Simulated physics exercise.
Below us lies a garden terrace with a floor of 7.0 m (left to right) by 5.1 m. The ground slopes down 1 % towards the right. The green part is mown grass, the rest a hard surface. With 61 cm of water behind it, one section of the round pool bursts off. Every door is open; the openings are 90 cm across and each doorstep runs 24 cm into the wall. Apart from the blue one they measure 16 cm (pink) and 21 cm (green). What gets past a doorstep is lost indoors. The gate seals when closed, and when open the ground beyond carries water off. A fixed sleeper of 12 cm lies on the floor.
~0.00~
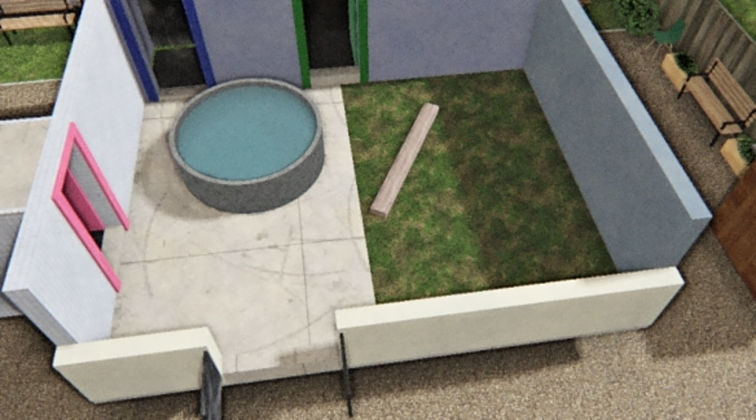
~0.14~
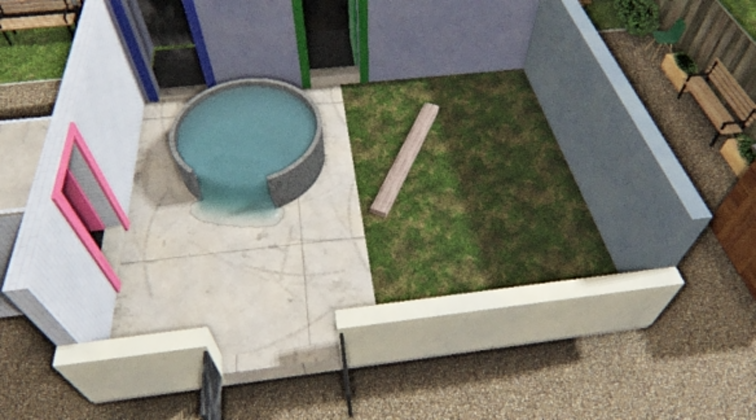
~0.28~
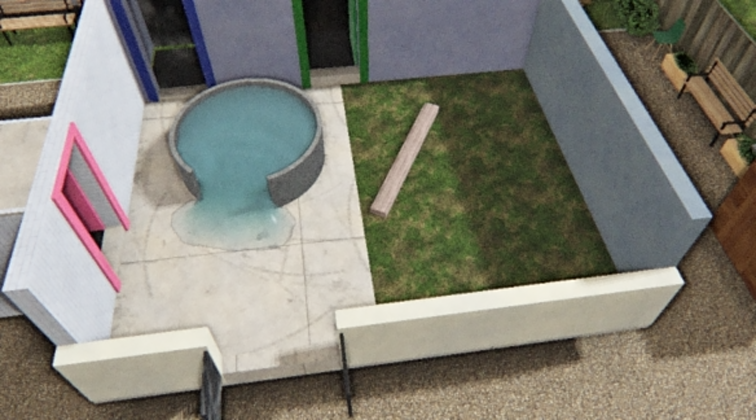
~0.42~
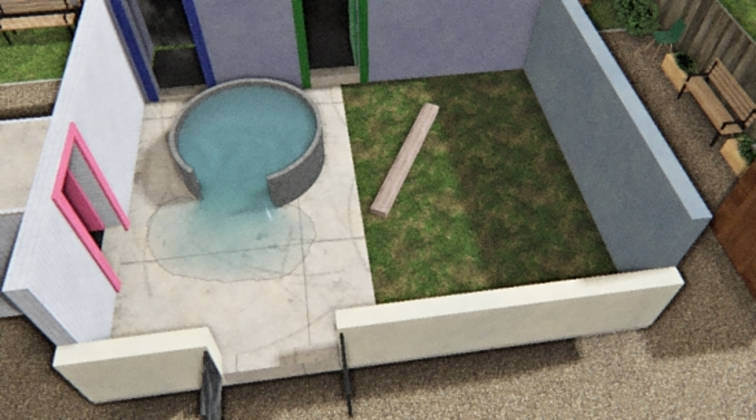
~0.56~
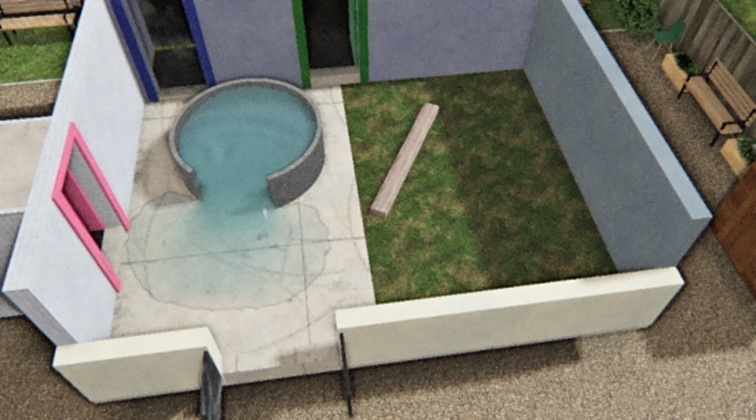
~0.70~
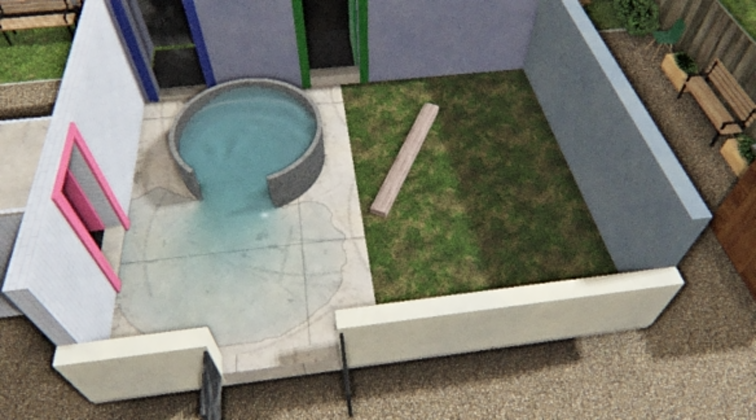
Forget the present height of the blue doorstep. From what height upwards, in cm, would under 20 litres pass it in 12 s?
Some 6.5 cm above the ground.
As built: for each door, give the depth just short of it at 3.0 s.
Depths in cm: Pink 17, blue 0, green 0.
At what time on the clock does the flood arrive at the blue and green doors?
Blue 4.5 s, green 7.0 s.
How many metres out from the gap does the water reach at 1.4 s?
Some 3.2 m out.
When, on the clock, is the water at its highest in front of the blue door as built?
At about 5.5 s.
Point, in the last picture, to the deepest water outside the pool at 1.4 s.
Around (106, 370).
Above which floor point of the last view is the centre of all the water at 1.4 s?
At about (241, 194).
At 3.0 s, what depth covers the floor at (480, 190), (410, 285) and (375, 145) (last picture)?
About 0, 4 and 0 cm.
After 1.4 s water covers 25 % of the floor, deepest (40 cm) near (106, 370); it has not reached the blue door.
After 3.0 s water covers 30 % of the floor, deepest (24 cm) near (184, 299); it has not reached the blue door.
After 12.0 s water covers 90 % of the floor, deepest (7 cm) near (597, 307); 6 cm at the blue door, 27 litres in over its 6 cm doorstep.
At the blue door as built, the water arrived by 4.7 s and peaked near 10 cm at 5.6 s.
With a doorstep of 6 cm, 27 litres would have come in within the 12 s; with 8 cm, 9 litres. So under 20 litres takes about 6.5 cm.
